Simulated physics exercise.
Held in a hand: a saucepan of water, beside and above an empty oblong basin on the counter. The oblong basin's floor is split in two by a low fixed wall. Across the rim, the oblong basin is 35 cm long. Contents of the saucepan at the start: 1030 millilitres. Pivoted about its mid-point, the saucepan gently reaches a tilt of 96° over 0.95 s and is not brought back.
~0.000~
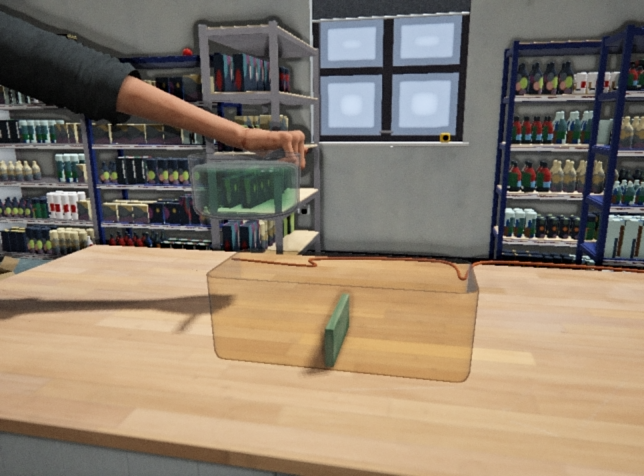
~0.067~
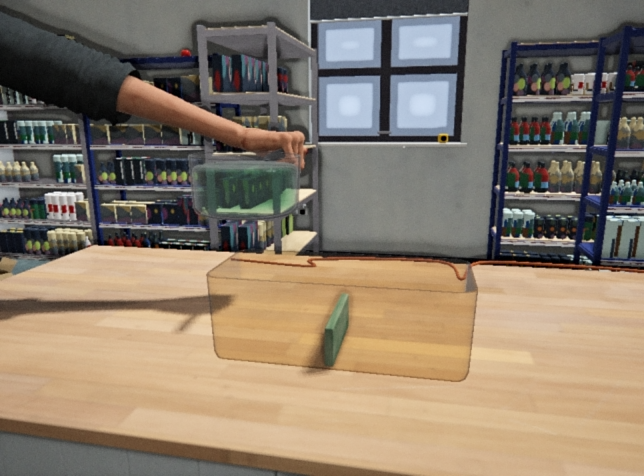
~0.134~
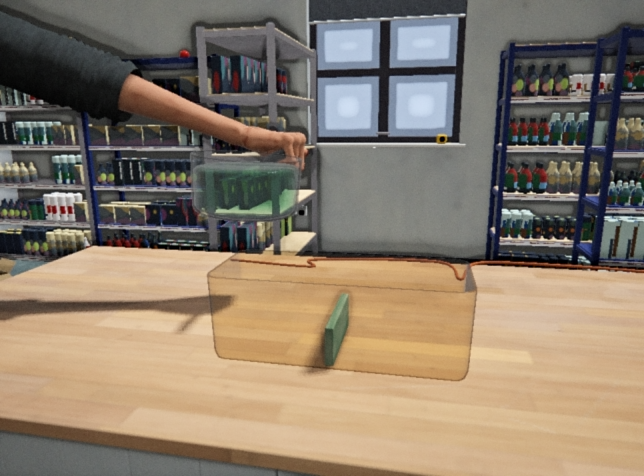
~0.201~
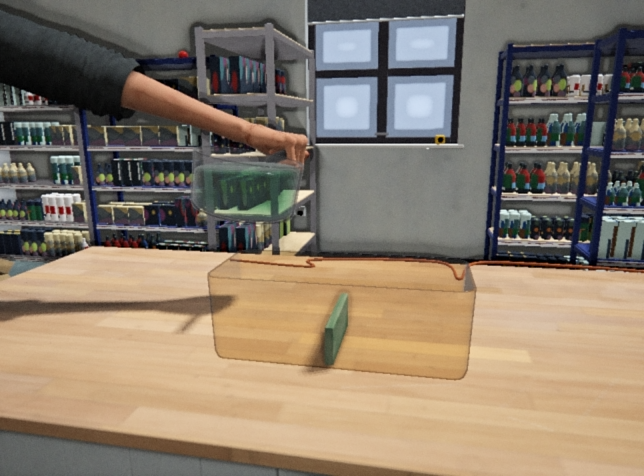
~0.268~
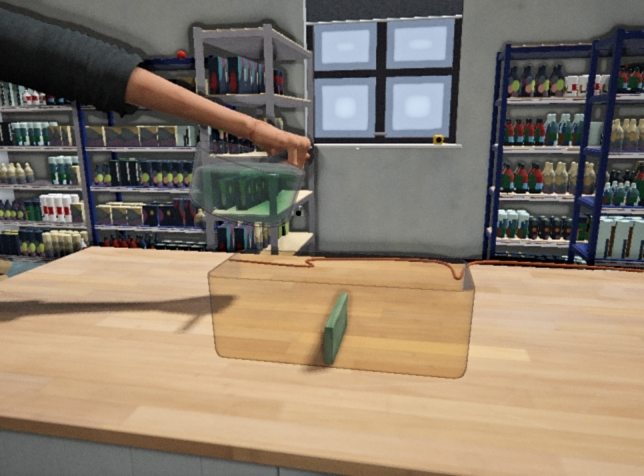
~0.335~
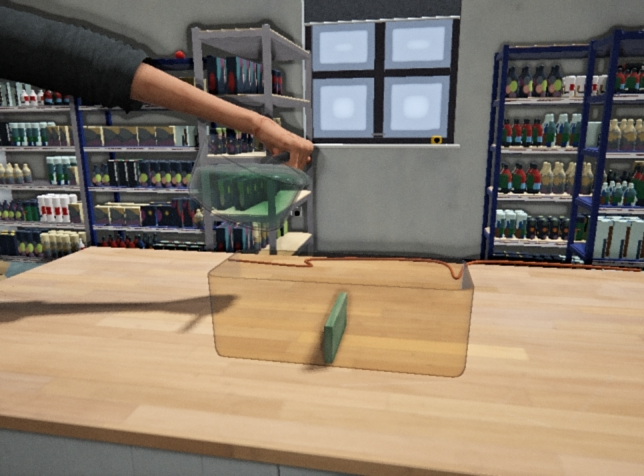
A hand gently tilts a saucepan of water rightward above an empty basin on the counter.
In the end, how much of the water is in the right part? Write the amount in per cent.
Roughly 57 percent is in the right part.
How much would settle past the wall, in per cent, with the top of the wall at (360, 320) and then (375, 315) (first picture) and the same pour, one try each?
In order, 25 and 5 per cent.
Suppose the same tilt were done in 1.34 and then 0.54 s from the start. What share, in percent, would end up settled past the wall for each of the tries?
Respectively about 60 and 40 percent.
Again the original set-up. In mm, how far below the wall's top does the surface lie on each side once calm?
Near 36 mm for the left and near 32 mm for the right.
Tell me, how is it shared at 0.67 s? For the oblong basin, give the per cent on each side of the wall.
Lab note: Left near 4 %, right near 24.
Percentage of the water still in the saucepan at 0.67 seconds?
Still held: Roughly 40 % of the total.
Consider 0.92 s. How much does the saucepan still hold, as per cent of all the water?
About 10 per cent.
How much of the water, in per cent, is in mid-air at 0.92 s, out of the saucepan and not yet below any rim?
Something like 6 per cent of the total.
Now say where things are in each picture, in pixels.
It leans 0°; its right rim is at (298, 157); the water meets the walls at (199, 165) and (297, 166); the oblong basin's rim runs from (224, 263) to (474, 277); the wall's top is at (338, 311), in the first frame.
It leans 1°; its right rim is at (298, 159); the water meets the walls at (199, 165) and (297, 167), in the second frame.
It leans 5°; its right rim is at (299, 163); the water meets the walls at (200, 166) and (298, 169), in the third frame.
It leans 10°; its right rim is at (301, 168); the water meets the walls at (201, 166) and (300, 170), in the fourth frame.
It leans 18°; its right rim is at (302, 176); the water meets the walls at (202, 167) and (303, 172), in the fifth frame.
It leans 27°; its right rim is at (303, 185); the water meets the walls at (201, 168) and (304, 179); 3 per cent is over the edge, in the sixth frame.
By 0.67 s the tilt is 77° and 41 per cent is still to pour, 4 is left of the wall and 25 right of it.
By 0.92 s the tilt is 96° and 11 per cent is still to pour, 27 is left of the wall and 57 right of it.
By 1.17 s the tilt is 96° and 2 per cent is still to pour, 39 is left of the wall and 57 right of it.
By 1.45 s the tilt is 96° and 0 per cent is still to pour, 42 is left of the wall and 57 right of it.
At rest 43 per cent lies left of the wall, 57 right of it and 0 outside.
